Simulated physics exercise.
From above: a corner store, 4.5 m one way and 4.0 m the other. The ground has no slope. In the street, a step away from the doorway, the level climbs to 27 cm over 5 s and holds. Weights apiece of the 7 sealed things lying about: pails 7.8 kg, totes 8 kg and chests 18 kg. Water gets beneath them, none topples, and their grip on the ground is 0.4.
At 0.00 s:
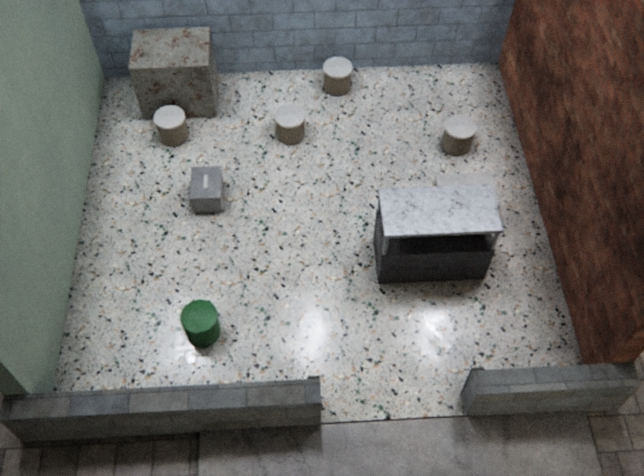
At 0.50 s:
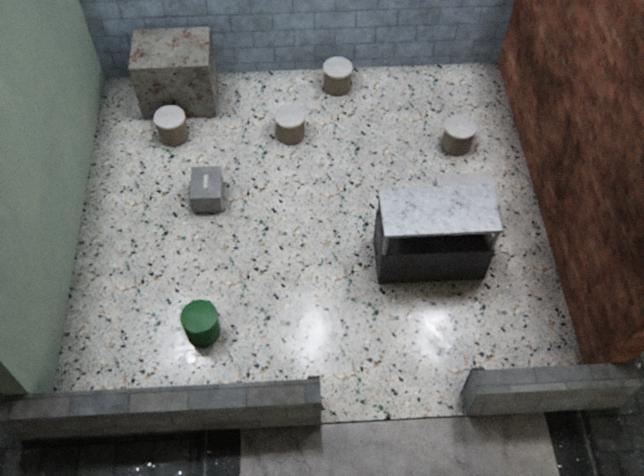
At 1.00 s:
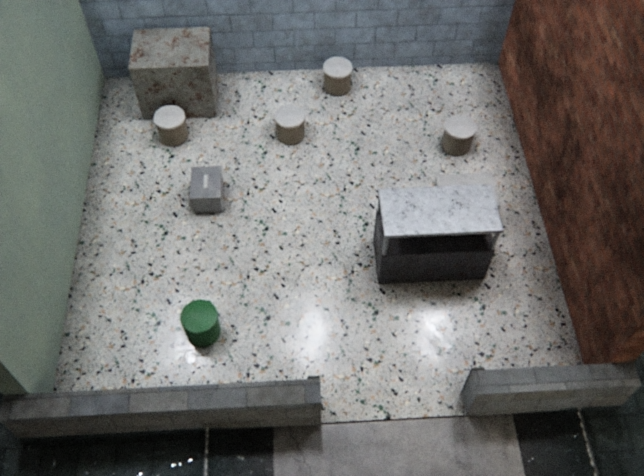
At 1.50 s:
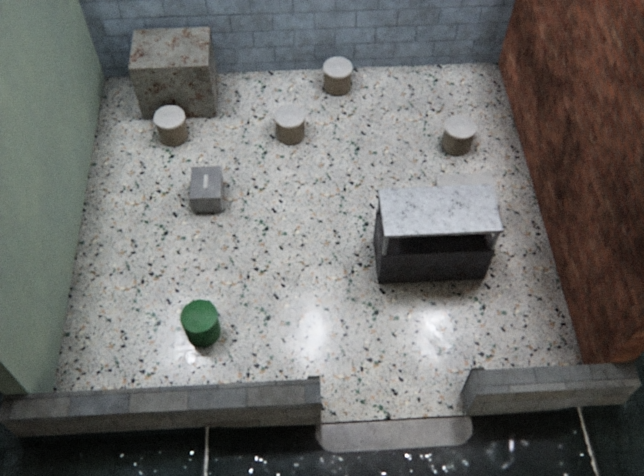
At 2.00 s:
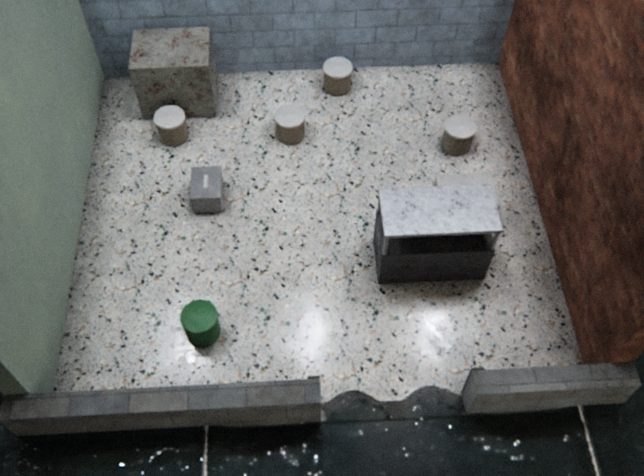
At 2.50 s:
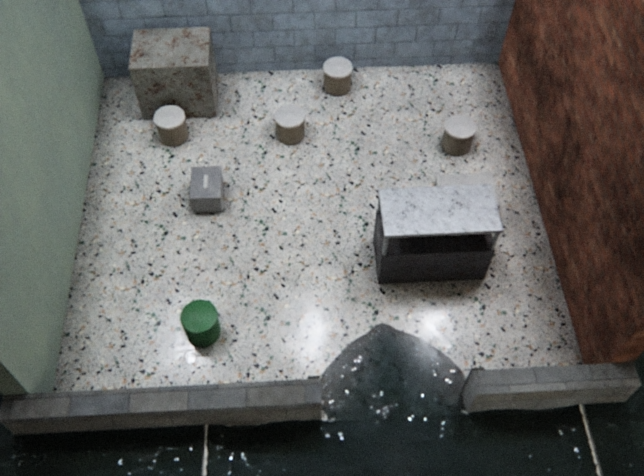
Dark water spreads across the pavement from both sides, closes over the pale strip before the doorway, then pushes through the gap onto the shop's speckled floor in a rounded tongue, while the green container, blocks and stools stay still.
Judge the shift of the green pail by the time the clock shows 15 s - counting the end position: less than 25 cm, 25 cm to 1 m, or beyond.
Green pail holds its place.
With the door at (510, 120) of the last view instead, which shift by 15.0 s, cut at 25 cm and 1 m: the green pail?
In that case the green pail ends far away.
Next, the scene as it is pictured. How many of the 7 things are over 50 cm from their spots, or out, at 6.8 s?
By then 1.
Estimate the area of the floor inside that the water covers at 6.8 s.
About 14 m2.
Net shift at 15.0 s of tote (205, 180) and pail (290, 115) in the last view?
In turn: 150 cm, 40 cm.
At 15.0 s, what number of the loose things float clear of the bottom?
I count 6.
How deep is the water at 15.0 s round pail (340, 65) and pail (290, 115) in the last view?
About 10 and 17 cm.
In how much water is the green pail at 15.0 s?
Roughly 9 cm.
After 3.5 s the green pail is near (199, 316), 0.0 m from its start, aground; 0 afloat.
After 6.8 s the green pail is near (199, 316), 0.0 m from its start, aground; 0 afloat.
After 11.0 s the green pail is near (199, 316), 0.0 m from its start, aground; 3 afloat.
After 15.0 s the green pail is near (204, 316), 0.0 m from its start, aground; 6 afloat.
